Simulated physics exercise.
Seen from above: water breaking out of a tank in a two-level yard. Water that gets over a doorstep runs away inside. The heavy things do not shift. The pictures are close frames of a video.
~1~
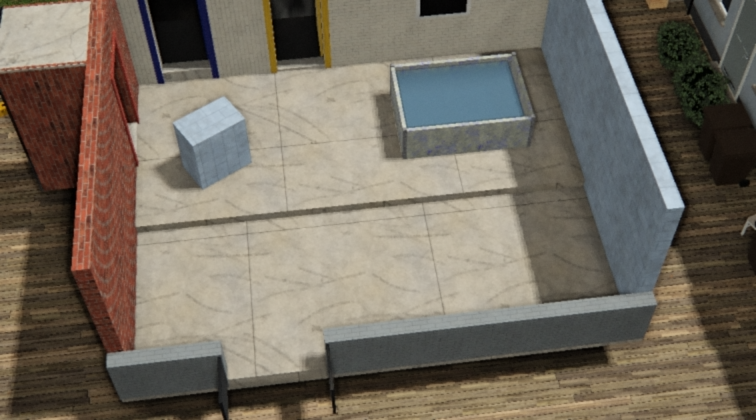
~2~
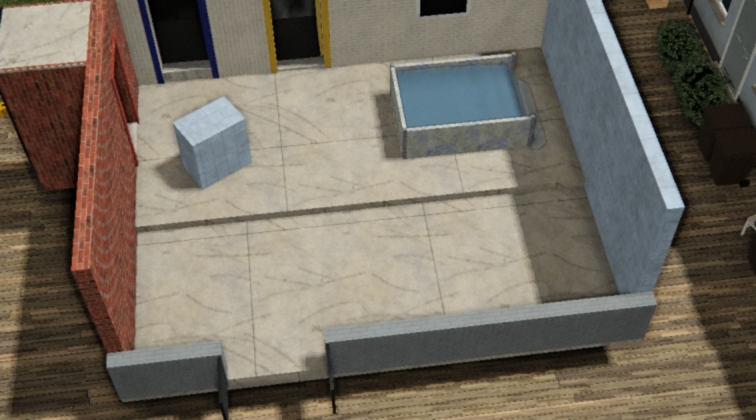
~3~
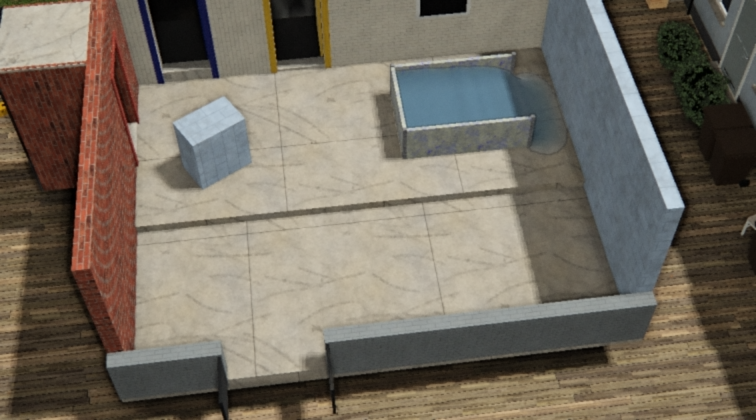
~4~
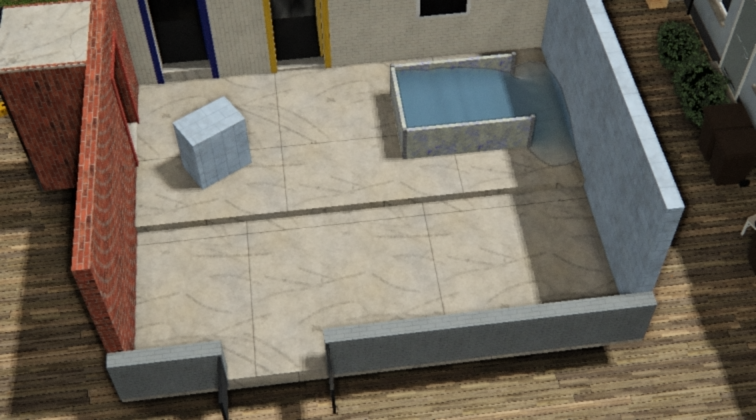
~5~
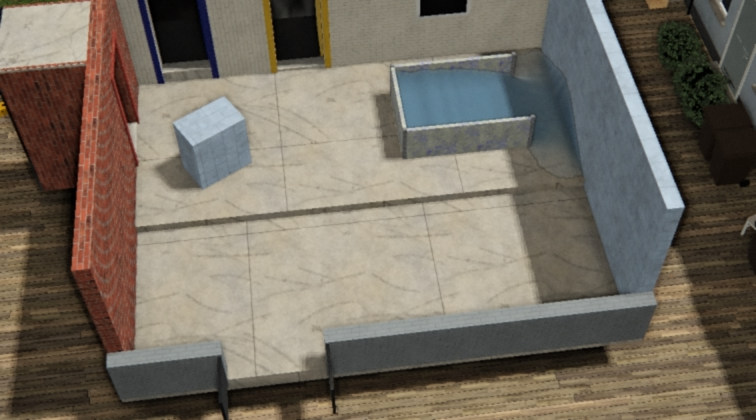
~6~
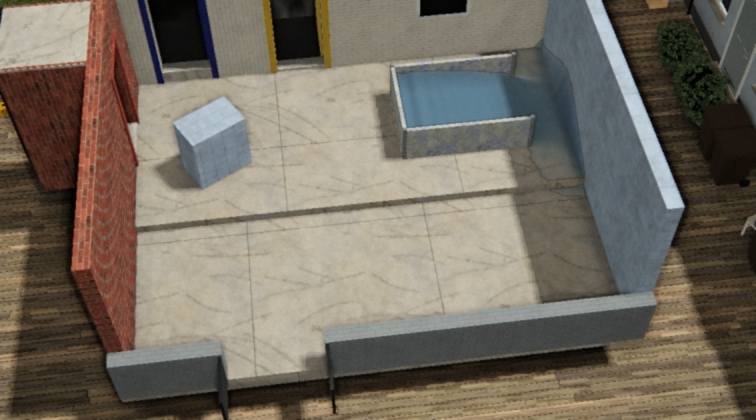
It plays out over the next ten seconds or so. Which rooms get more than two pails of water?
In the end: The yellow door stays under that; the blue door stays under that; the red door takes more than that.
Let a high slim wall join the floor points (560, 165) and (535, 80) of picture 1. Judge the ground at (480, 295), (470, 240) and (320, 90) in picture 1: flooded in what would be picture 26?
In that order: Covered, flooded, wet.
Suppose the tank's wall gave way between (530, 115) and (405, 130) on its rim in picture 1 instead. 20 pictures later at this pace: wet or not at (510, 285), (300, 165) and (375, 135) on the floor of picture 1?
In turn: Wet, free of water, no water.
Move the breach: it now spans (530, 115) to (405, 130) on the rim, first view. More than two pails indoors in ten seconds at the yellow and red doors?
Then: The yellow one lets less in; the red one takes less.
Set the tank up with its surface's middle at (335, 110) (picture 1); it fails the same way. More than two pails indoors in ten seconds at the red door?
One by one: Red door stays under.
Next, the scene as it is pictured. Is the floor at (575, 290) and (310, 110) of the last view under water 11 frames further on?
As listed: Awash, not flooded.
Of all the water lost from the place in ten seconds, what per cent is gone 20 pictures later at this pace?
I make it 0 per cent.
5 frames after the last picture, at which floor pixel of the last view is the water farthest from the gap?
I would point to (610, 281).
A moment on, water covers 10 % of the floor; the yellow door not reached, the blue door not reached, the red door not reached.
Next, water covers 25 % of the floor; the yellow door not reached, the blue door not reached, the red door not reached.
Then, water covers 45 % of the floor; the yellow door wet at the sill, nothing in, the blue door wet at the sill, nothing in, the red door not reached.
Later, water covers 80 % of the floor; the yellow door under two buckets in, the blue door wet at the sill, nothing in, the red door over two buckets in.
In the end, water covers 85 % of the floor; the yellow door under two buckets in, the blue door wet at the sill, nothing in, the red door over two buckets in.
